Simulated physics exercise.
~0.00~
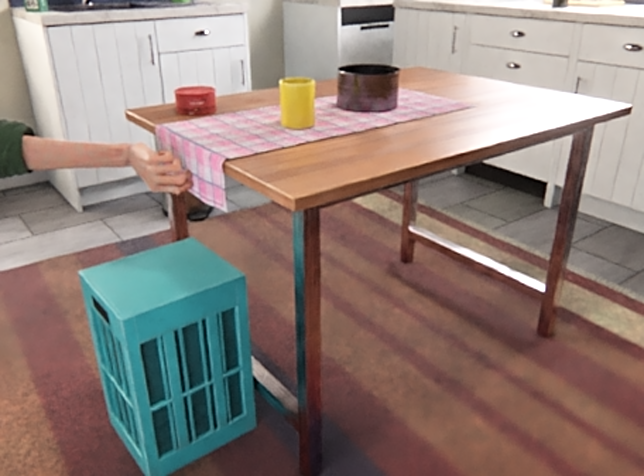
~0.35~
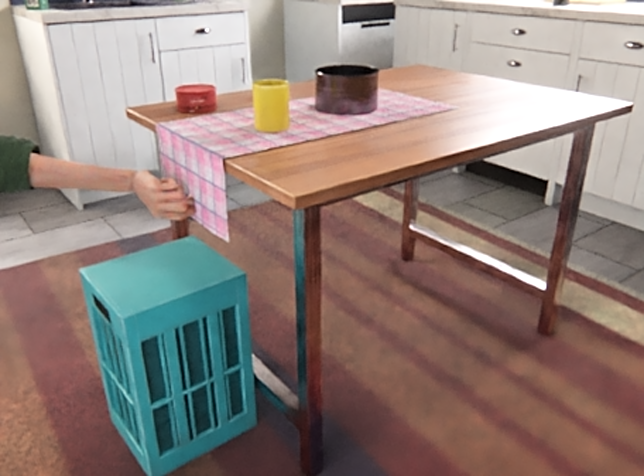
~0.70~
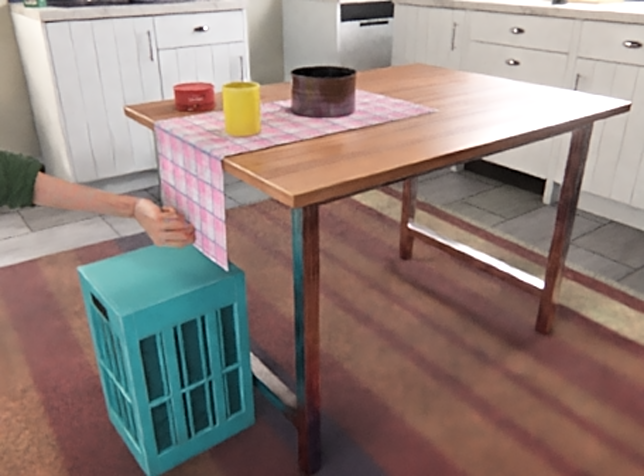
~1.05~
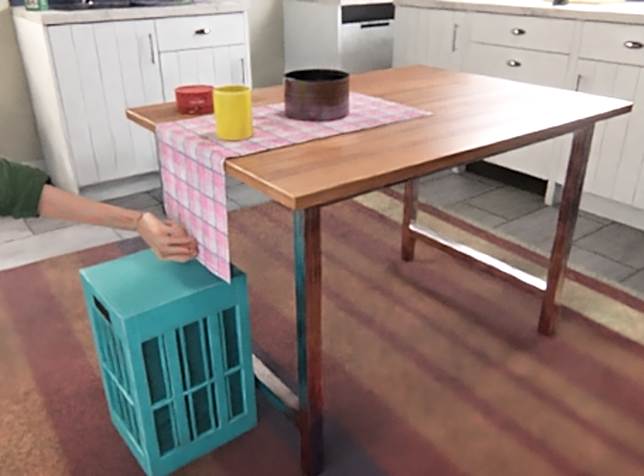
A hand tugging a pink checked tablecloth down over a table's end, carrying a yellow mug and pot left beside a still red tub.
